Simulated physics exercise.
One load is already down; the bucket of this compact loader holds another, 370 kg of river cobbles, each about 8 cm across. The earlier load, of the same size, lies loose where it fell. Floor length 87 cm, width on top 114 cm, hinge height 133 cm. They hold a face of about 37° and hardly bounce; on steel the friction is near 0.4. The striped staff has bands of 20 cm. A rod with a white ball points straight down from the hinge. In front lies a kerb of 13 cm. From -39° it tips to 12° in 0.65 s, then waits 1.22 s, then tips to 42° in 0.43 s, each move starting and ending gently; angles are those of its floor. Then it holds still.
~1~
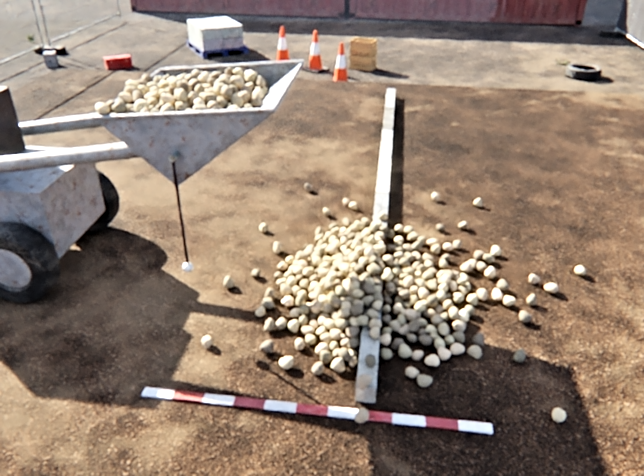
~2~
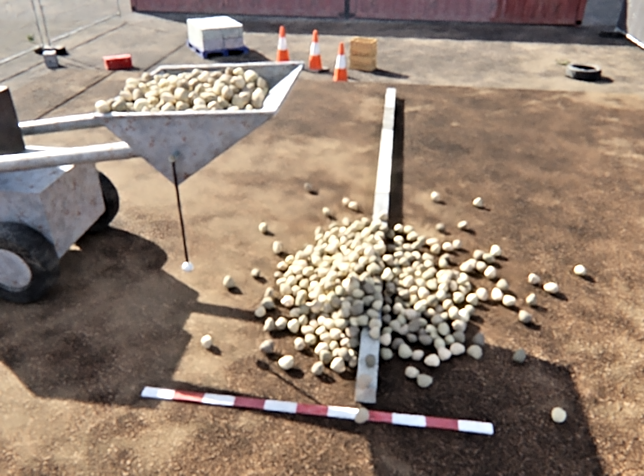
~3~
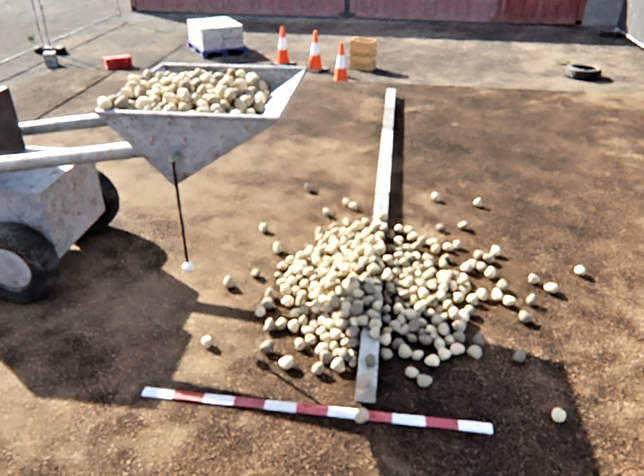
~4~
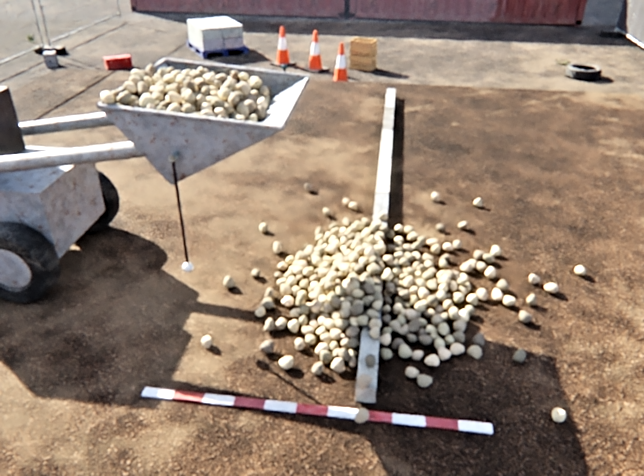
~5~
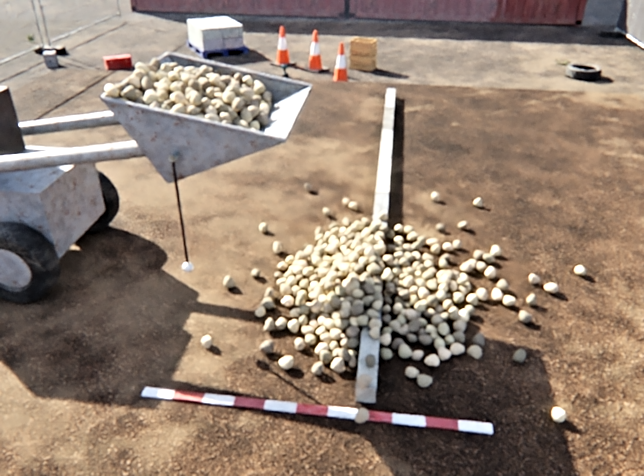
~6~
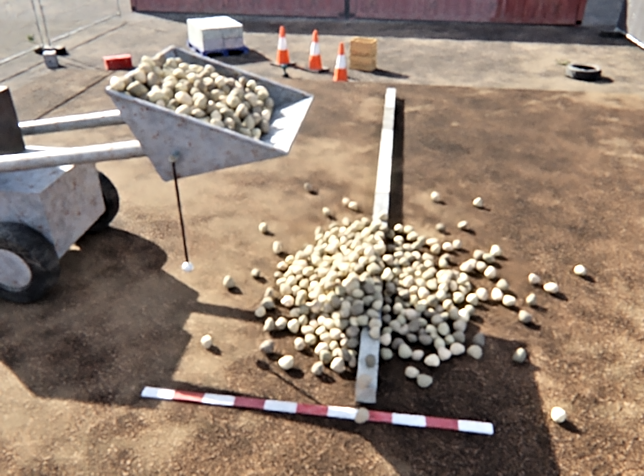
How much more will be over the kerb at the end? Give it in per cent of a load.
Close to 5 parts in a hundred.
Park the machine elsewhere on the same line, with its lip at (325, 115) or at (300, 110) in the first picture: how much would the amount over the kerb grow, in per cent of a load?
First some 35, then 20 per cent.
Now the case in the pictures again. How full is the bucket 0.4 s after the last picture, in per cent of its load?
It holds some 100 per cent.
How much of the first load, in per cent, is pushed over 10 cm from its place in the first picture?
Roughly 5 per cent of them.
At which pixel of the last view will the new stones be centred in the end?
Near (315, 267).
Then, 0.2 s after the last picture the floor is at 4°; in per cent of one load, 100 in the bucket, 64 on this side of the kerb, 36 over the kerb; the foremost stones are at (535, 299).
Then, 0.4 s after the last picture the floor is at 12°; in per cent of one load, 100 in the bucket, 64 on this side of the kerb, 36 over the kerb; the foremost stones are at (535, 299).
Then, 2.5 s after the last picture the floor is at 42°; in per cent of one load, 6 in the bucket, 154 on this side of the kerb, 40 over the kerb; the foremost stones are at (535, 299).
Then, 5.1 s after the last picture the floor is at 42°; in per cent of one load, 0 in the bucket, 159 on this side of the kerb, 41 over the kerb; the foremost stones are at (535, 299). Net gain over the kerb, 5.
